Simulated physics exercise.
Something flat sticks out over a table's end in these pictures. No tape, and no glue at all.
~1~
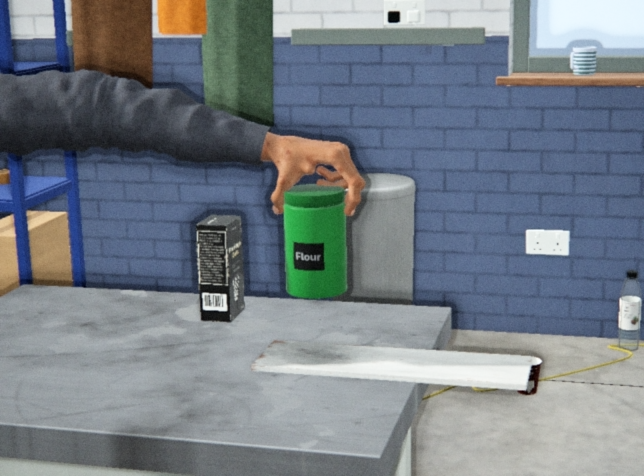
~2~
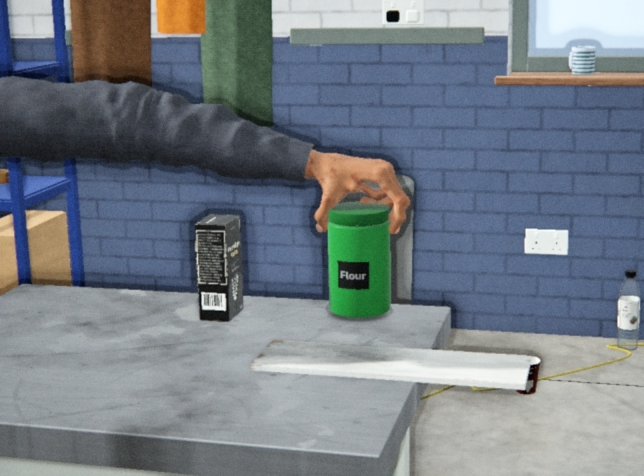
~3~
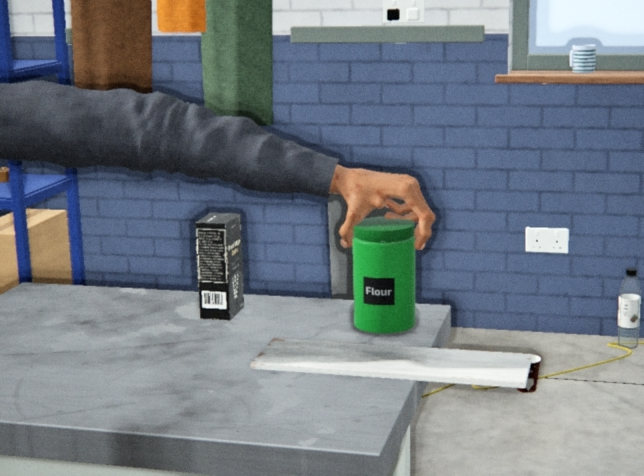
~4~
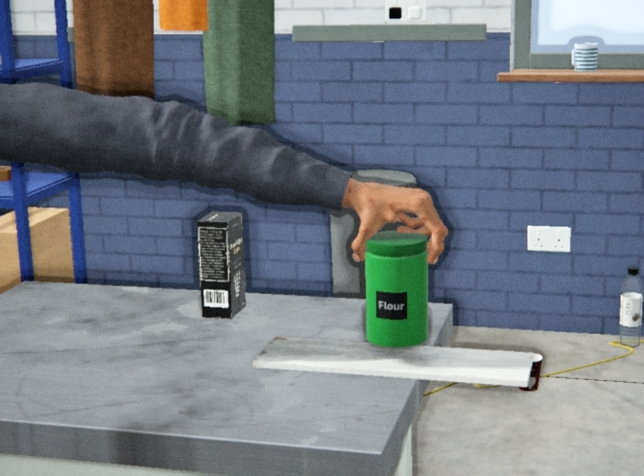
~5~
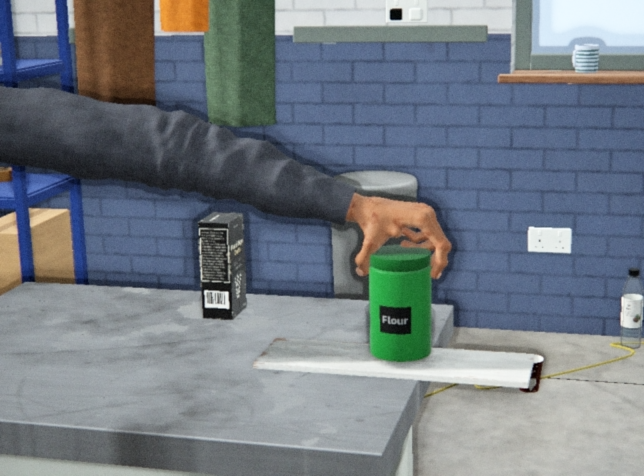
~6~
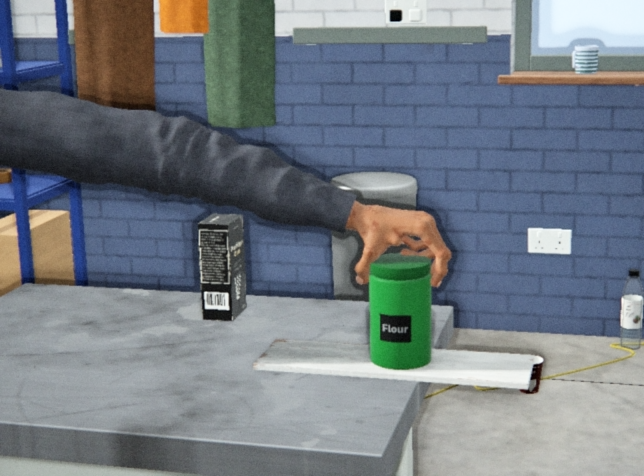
In a room with a blue brick wall, a hand in a dark sleeve grips a green flour jar from above, beside a black carton on a grey worktop. The arm moves the jar right and lowers it to a pale, flat strip reaching past the worktop's edge, still holding it.
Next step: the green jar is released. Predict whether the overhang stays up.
In the end, nothing drops.
Then, 0.30 s on from there, no change.
Then, 0.60 s on from there, green jar resting near (401, 311).
In the end, all 3 unmoved. At the end, from the last picture's camera, green jar near (401, 311). The plank keeps its balance.
